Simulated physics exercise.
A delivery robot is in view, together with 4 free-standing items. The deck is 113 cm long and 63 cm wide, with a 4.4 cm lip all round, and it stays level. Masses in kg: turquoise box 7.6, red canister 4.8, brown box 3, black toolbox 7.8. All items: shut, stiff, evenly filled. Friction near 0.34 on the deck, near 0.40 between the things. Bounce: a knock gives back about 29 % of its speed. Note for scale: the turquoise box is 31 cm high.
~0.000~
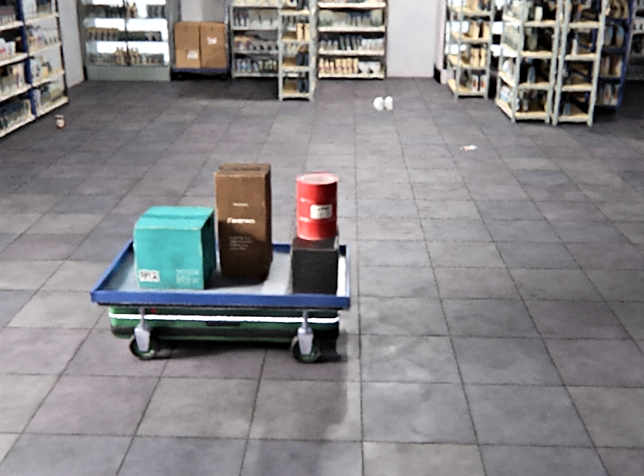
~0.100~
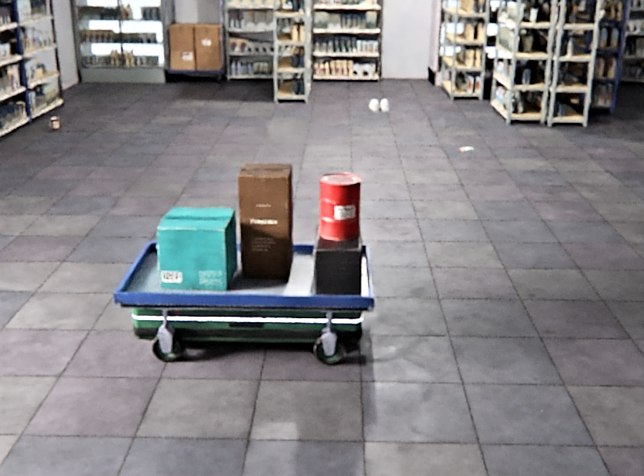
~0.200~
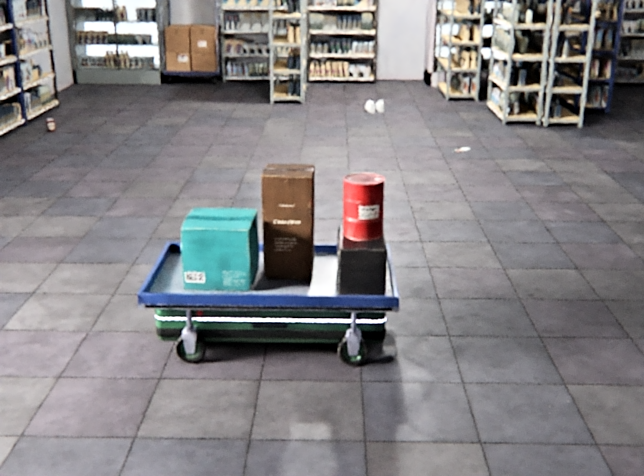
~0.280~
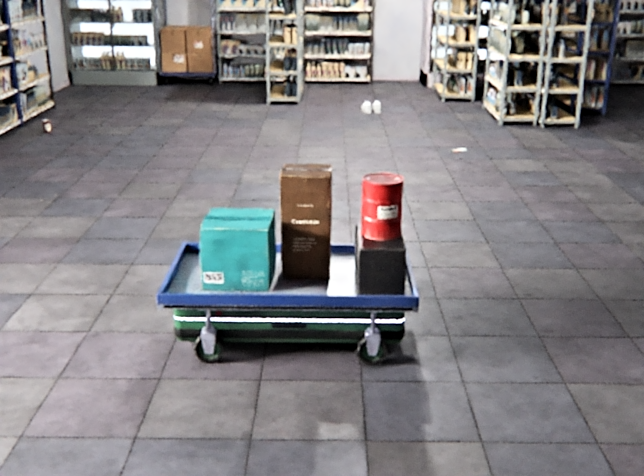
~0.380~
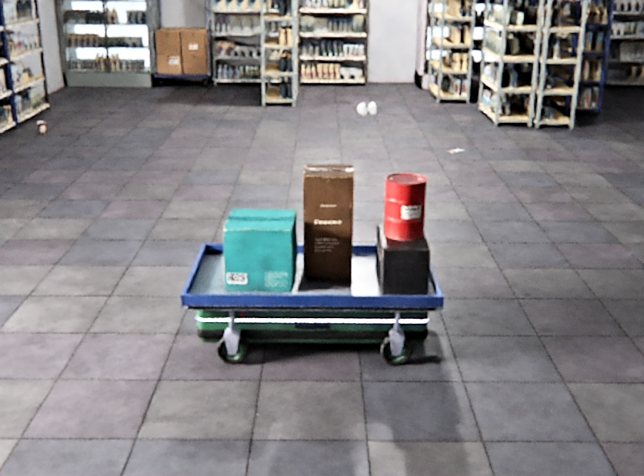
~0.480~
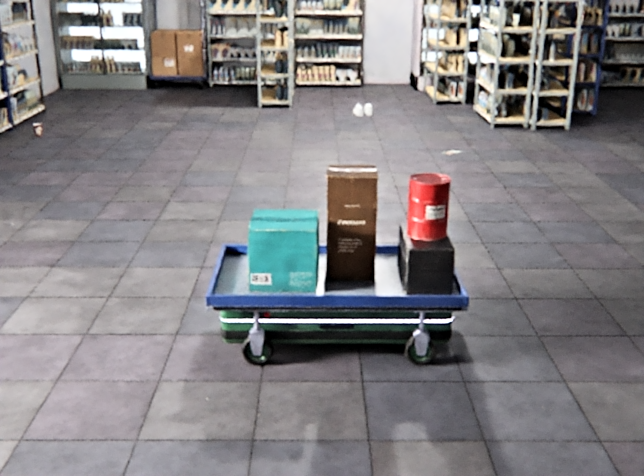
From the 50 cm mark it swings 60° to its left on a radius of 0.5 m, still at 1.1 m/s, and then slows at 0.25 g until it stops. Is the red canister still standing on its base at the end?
No, it goes over.
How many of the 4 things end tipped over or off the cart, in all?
That makes 1.
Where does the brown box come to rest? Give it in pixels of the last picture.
I'd put it at around (451, 174).
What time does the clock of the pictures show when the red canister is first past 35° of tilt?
1.0 s, roughly.
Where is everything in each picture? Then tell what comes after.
In the first frame, 0 cm covered; red canister (317, 206); turquoise box (177, 247).
In the second frame, 11 cm covered; black toolbox (338, 259); turquoise box (199, 248).
In the third frame, 22 cm covered; brown box (289, 221); black toolbox (361, 259).
In the fourth frame, 31 cm covered; turquoise box (239, 249); brown box (307, 221).
In the fifth frame, 42 cm covered; black toolbox (402, 259); turquoise box (261, 249).
In the sixth frame, 53 cm covered; red canister (428, 206); brown box (351, 222).
After 0.68 s, 75 cm covered, turned 12°; red canister moved 11 cm near (473, 202); black toolbox moved 8 cm; brown box moved 3 cm.
After 0.88 s, 97 cm covered, turned 37°; red canister now off the cart; brown box moved 11 cm; black toolbox moved 8 cm.
After 1.18 s, 130 cm covered, turned 60°; brown box moved 15 cm; black toolbox moved 4 cm.
After 1.48 s, 153 cm covered, turned 60°; brown box moved 15 cm; black toolbox moved 4 cm.
In the end (2.1 s), off the cart and tipped over, red canister; not toppled but over 10 cm from the start, brown box; the other 2 under 10 cm from the start.
